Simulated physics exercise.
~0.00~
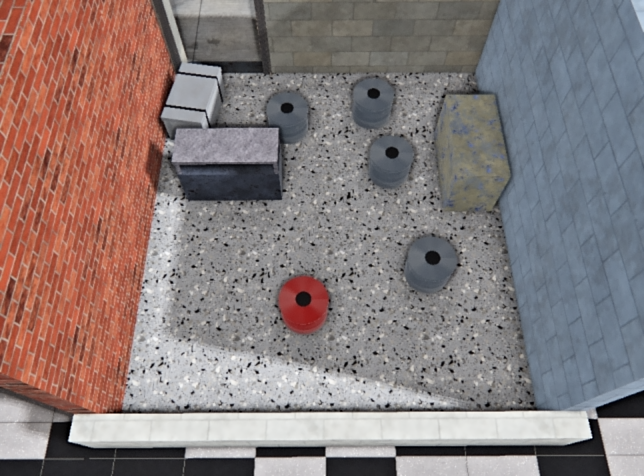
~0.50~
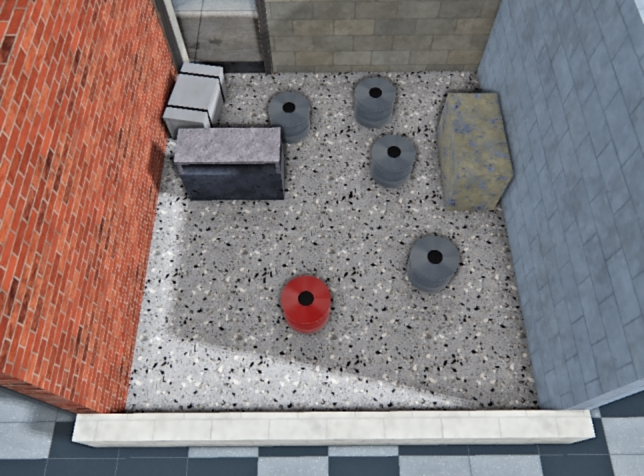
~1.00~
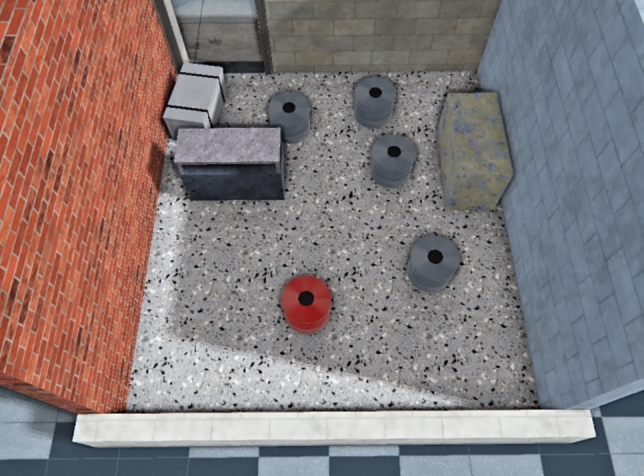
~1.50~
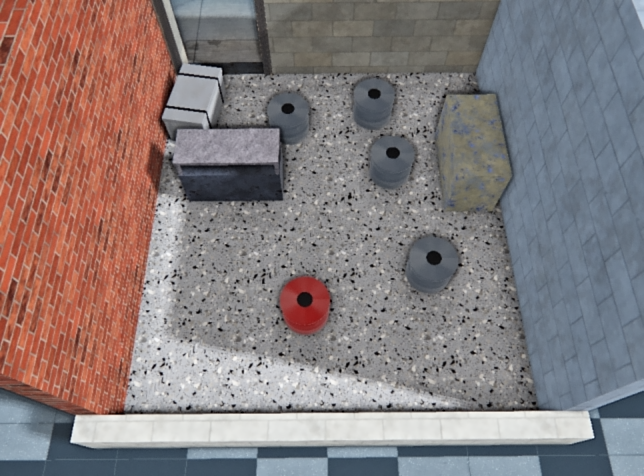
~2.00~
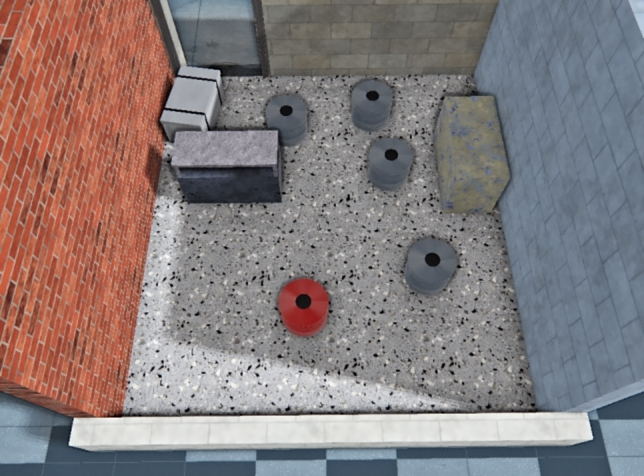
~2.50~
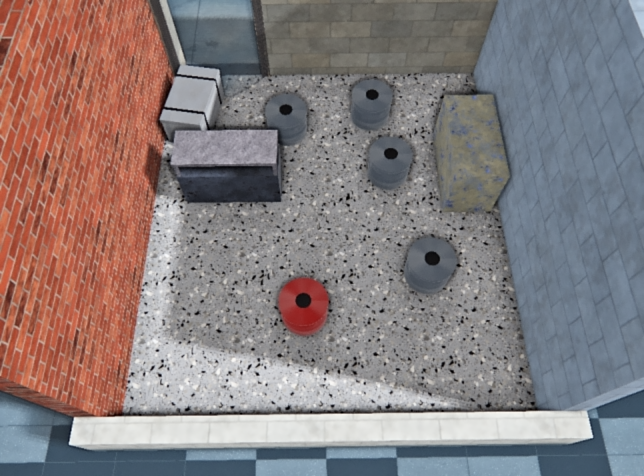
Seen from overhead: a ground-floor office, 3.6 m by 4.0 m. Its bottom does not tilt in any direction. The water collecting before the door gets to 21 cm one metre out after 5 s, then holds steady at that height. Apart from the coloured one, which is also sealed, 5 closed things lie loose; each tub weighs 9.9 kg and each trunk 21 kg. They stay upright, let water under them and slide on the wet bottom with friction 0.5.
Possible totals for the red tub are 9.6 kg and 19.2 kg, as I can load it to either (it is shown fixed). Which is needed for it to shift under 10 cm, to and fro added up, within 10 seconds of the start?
It stays in place with either.
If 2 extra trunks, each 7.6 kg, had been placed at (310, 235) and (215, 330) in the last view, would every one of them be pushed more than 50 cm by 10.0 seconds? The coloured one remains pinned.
Results: Threshold not reached; threshold exceeded.
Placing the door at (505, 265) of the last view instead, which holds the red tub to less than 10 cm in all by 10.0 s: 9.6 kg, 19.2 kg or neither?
Note: Only the heavier mass keeps it.
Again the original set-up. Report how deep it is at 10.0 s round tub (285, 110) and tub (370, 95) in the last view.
Around 9 cm and 8 cm.
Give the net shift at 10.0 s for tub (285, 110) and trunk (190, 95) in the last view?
In that order: 200 cm, 250 cm.
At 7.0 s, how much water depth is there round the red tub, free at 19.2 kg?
Depth: Approx. 0 cm.
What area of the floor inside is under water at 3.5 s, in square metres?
Roughly 1.0 m2.
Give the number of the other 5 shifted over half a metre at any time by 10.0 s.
3 in all.
After 3.5 s the red tub would be 0 cm from its start with 9.6 kg and 0 cm from its start with 19.2 kg; 0 cm of water round it then.
After 4.5 s the red tub would be 0 cm from its start with 9.6 kg and 0 cm from its start with 19.2 kg; 0 cm of water round it then.
After 7.0 s the red tub would be 0 cm from its start with 9.6 kg and 0 cm from its start with 19.2 kg; 0 cm of water round it then.
After 10.0 s the red tub would be 0 cm from its start with 9.6 kg and 0 cm from its start with 19.2 kg; 5 cm of water round it then.
